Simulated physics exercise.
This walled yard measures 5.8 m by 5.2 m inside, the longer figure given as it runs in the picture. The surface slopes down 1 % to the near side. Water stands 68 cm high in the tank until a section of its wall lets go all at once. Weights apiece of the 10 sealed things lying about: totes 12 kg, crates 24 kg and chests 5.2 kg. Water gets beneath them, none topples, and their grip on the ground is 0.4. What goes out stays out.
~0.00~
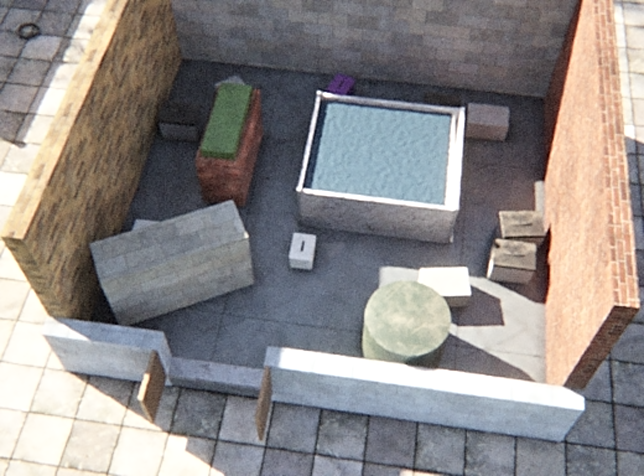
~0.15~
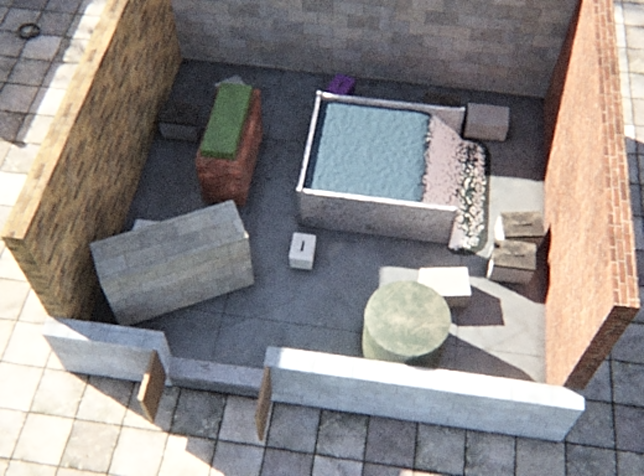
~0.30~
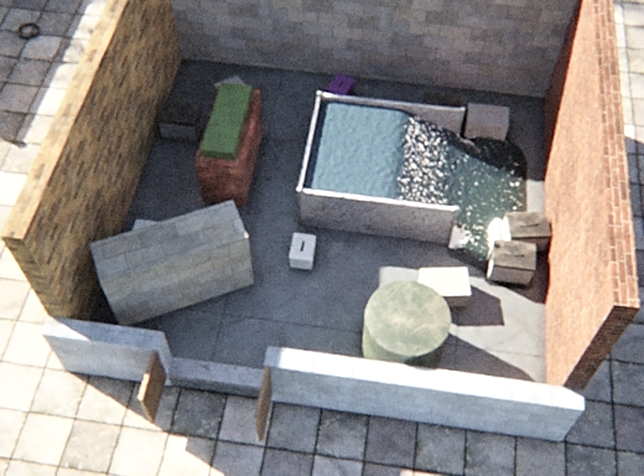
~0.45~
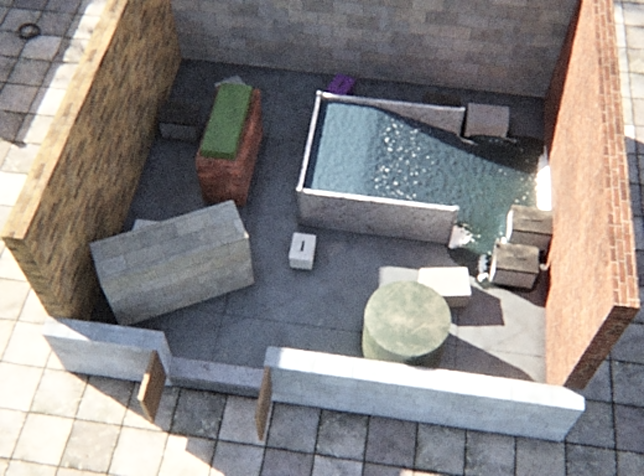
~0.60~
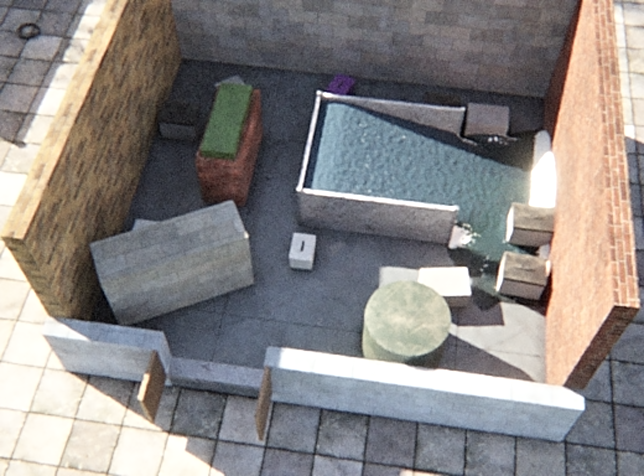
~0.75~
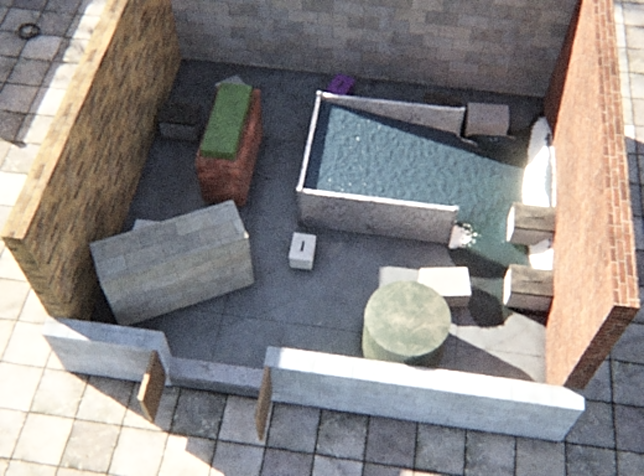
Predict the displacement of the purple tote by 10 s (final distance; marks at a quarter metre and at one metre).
The purple tote travels far.
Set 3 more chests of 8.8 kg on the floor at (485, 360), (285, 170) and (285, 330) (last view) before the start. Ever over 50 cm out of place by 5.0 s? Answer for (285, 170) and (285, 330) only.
In turn: Under, short of it.
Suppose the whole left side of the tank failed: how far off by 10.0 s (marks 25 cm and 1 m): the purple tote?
In that case the purple tote is nudged along.
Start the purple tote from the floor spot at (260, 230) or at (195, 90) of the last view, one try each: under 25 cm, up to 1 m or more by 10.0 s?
In turn: It moves a short way; it ends far away.
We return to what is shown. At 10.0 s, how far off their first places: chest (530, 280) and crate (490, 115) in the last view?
In that order: Gone out, 450 cm.
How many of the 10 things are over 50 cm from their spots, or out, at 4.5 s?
By then 8.
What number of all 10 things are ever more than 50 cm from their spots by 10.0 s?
10 of them.
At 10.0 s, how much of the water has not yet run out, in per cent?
Some 88 per cent remains.
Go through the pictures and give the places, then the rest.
The first frame shows the purple tote at (341, 85) rests on the ground; water covers 3.5 m2; 0 of 10 have shifted.
The second frame shows the purple tote at (341, 85), on the bottom; water covers 4.5 m2; 0 of 10 have shifted.
The third frame shows the purple tote at (341, 85), on the bottom; water covers 5.6 m2; 1 of 10 have shifted.
The fourth frame shows the purple tote at (341, 85), on the bottom; 6.5 m2 under water; 2 of 10 have shifted.
The fifth frame shows the purple tote at (341, 85), on the bottom; water covers 7.0 m2; 2 of 10 have shifted.
The sixth frame shows the purple tote at (341, 85), on the bottom; water covers 7.4 m2; 2 of 10 have shifted.
After 2.0 s the purple tote is near (341, 85), 0.0 m from its start, aground; 0 of 10 are out; 3 afloat.
After 4.5 s the purple tote is near (191, 59), 2.3 m from its start, afloat; 0 of 10 are out; 5 afloat.
After 7.0 s the purple tote is near (186, 186), 2.9 m from its start, aground; 0 of 10 are out; 6 afloat.
After 10.0 s the purple tote is near (192, 157), 2.6 m from its start, aground; 1 of 10 are out; 5 afloat.
